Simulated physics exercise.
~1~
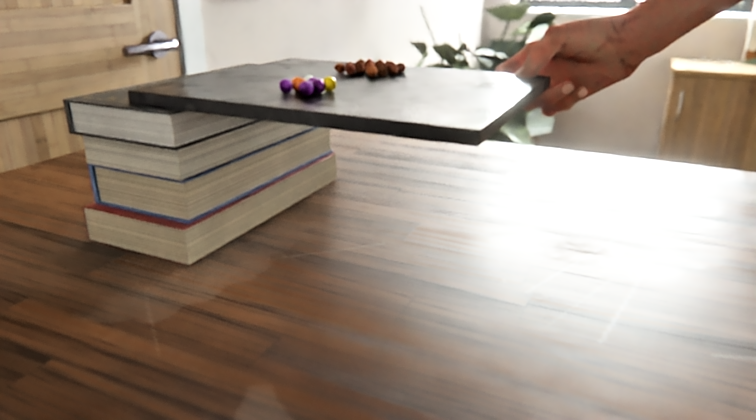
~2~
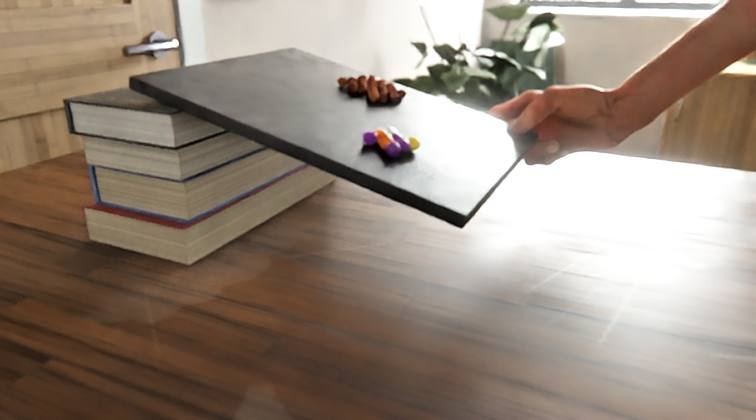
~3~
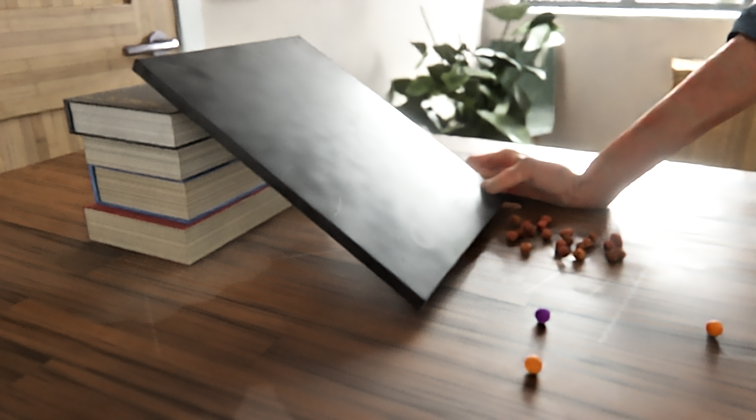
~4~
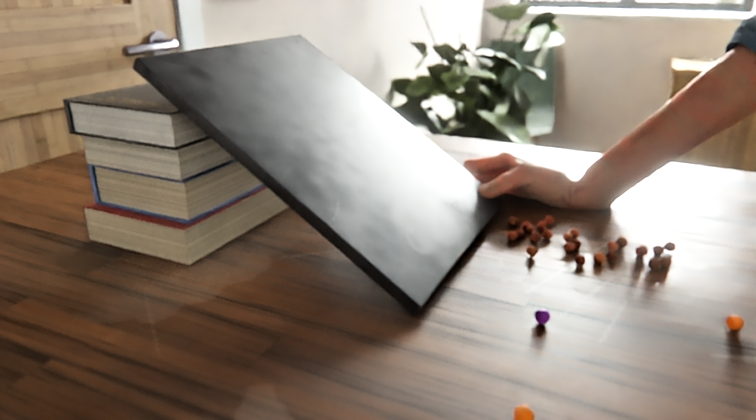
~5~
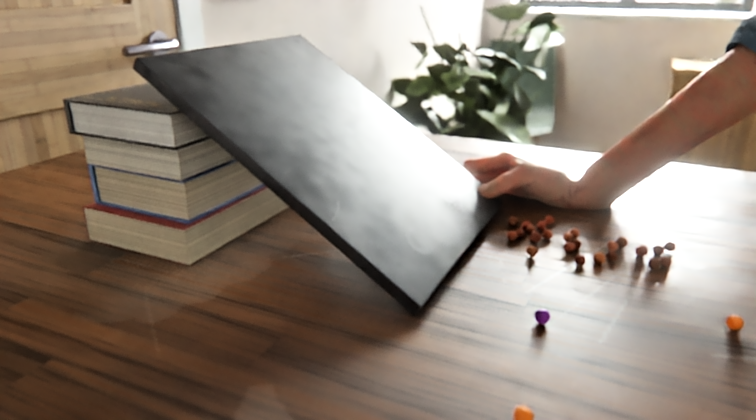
Hand lowering a dark board propped on books until colourful beads roll far across the table and brown pieces scatter nearby.
